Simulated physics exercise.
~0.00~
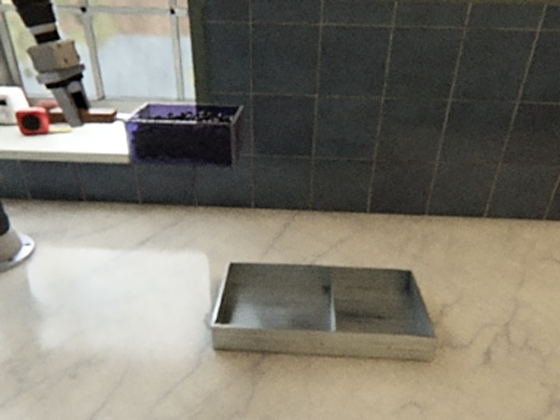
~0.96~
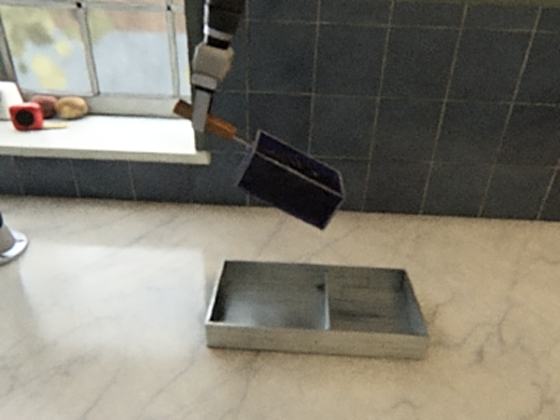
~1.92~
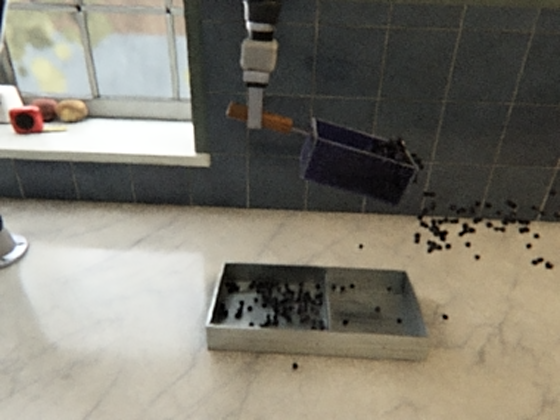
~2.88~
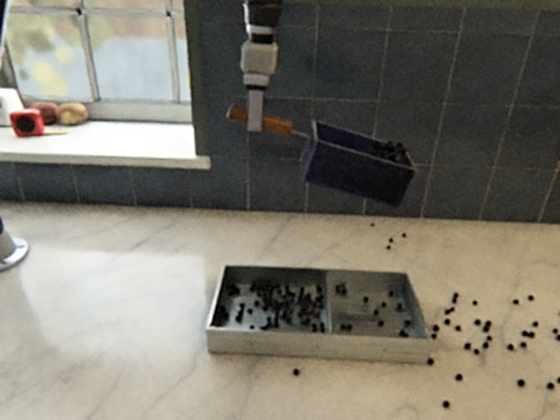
To begin with, a robot arm holds a dark purple box of small black beads near a window, while a shallow grey metal crate with a cross wall sits on a marble counter. The arm carries the box right, tipping it down over the crate. As the box moves farther right, beads spill into the crate, mostly its left part, and others fly off to the right. The box is now tilted less steeply and stays there, with beads still inside. Finally, many beads lie in the left part, a few in the right, and others are scattered across the counter.
